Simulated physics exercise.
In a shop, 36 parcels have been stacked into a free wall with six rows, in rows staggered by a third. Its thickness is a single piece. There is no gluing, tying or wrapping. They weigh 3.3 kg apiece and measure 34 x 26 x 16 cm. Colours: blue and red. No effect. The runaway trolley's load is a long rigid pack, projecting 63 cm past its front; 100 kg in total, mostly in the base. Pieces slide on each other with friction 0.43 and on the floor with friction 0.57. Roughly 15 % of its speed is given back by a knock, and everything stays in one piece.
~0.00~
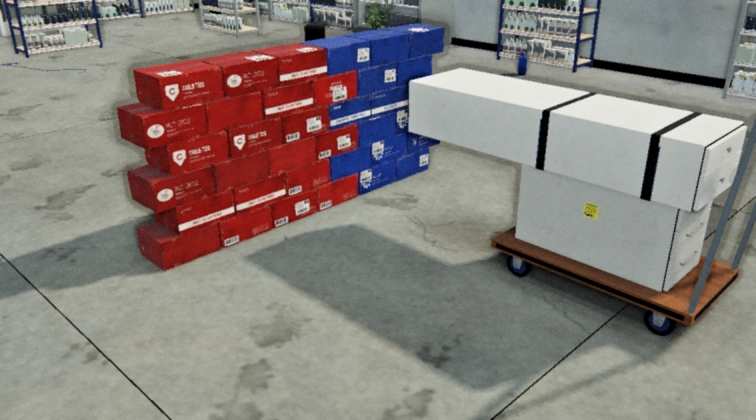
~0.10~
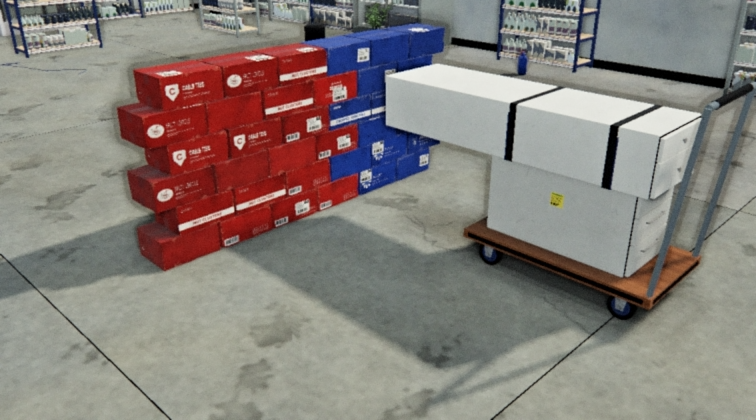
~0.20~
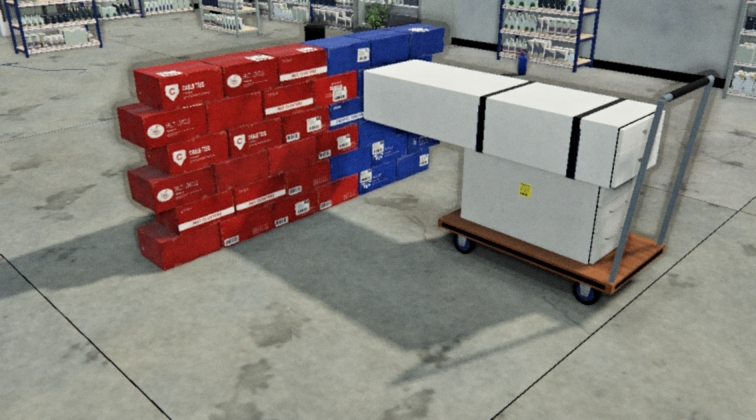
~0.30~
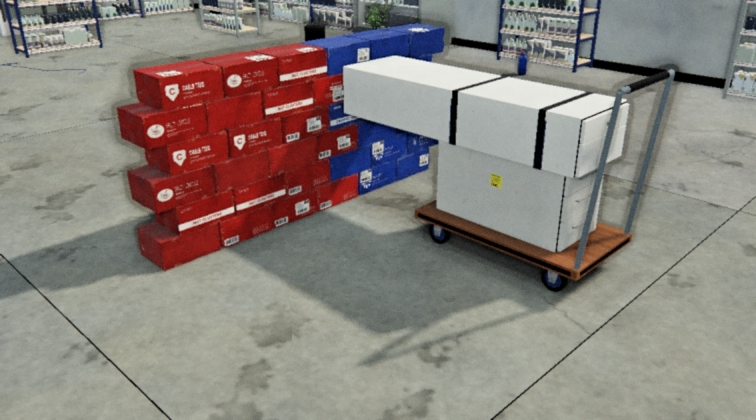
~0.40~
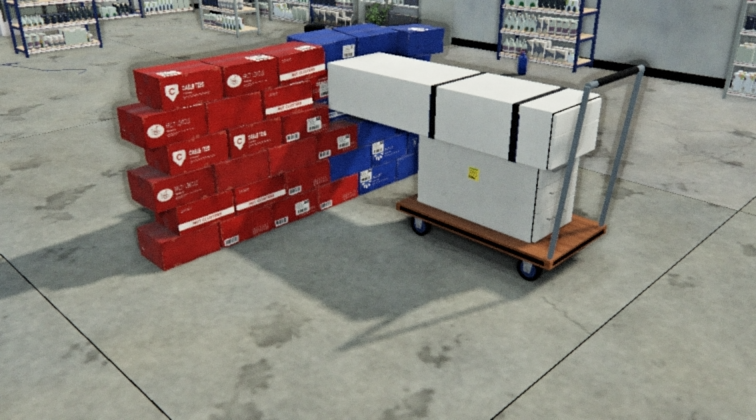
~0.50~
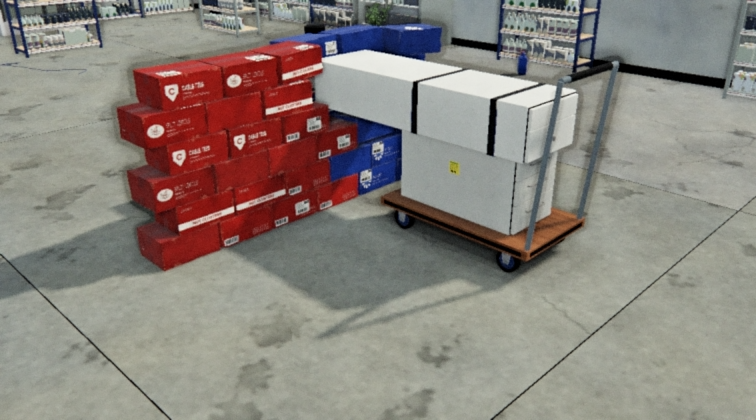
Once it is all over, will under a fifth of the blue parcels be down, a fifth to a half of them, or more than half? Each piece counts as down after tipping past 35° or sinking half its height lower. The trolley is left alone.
A fifth to a half.
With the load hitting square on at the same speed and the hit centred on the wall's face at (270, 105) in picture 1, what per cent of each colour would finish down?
Red 40 %, blue 10 %.
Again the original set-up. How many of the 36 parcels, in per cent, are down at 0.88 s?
At that moment 15 per cent.
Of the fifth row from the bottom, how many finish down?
2, all told.
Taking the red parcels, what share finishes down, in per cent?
For red, it's 0 per cent down at the end.
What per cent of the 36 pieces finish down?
Around 20 per cent, I'd say.
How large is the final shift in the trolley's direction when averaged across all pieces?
About 25 cm.
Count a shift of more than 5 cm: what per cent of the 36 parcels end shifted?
50 per cent.
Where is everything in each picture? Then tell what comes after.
In the first frame (we follow the side turned to the camera), load (417, 98) 54 cm short of the wall; top blue parcel (428, 43); top red parcel (252, 78); no piece has moved.
In the second frame, load (393, 93) 37 cm short of the wall; top blue parcel (428, 43).
In the third frame, load (371, 87) 20 cm short of the wall; top blue parcel (428, 43).
In the fourth frame, load (350, 82) 24 mm short of the wall; top blue parcel (428, 43).
In the fifth frame, load (334, 78) 12 cm into the wall's line; top blue parcel (426, 43); steepest lean 6°, the parcel at (336, 55); 7 stirred so far.
In the sixth frame, load (320, 75) 24 cm into the wall's line; top blue parcel (421, 42) displaced 30 mm; top red parcel (252, 78); 10 stirred so far.
Around 0.62 s, load 38 cm past the wall's line, still rolling; 4 of the 15 blue parcels down (5 of 36 in all colours); top blue parcel displaced 7 cm.
Around 0.88 s, load 66 cm past the wall's line, still rolling; 5 of the 15 blue parcels down (6 of 36 in all colours); top blue parcel tipped 9°.
Around 1.14 s, load 80 cm past the wall's line, still rolling; 6 of the 15 blue parcels down (7 of 36 in all colours); top blue parcel tipped 7°.
Finally (1.9 s), load 81 cm past the wall's line, stopped; 6 of the 15 blue parcels down (7 of 36 in all colours); top blue parcel displaced 11 cm; top red parcel unmoved. That is 40 per cent. Seen by the last camera, middles, top blue parcel near (398, 40), top red parcel near (236, 74).
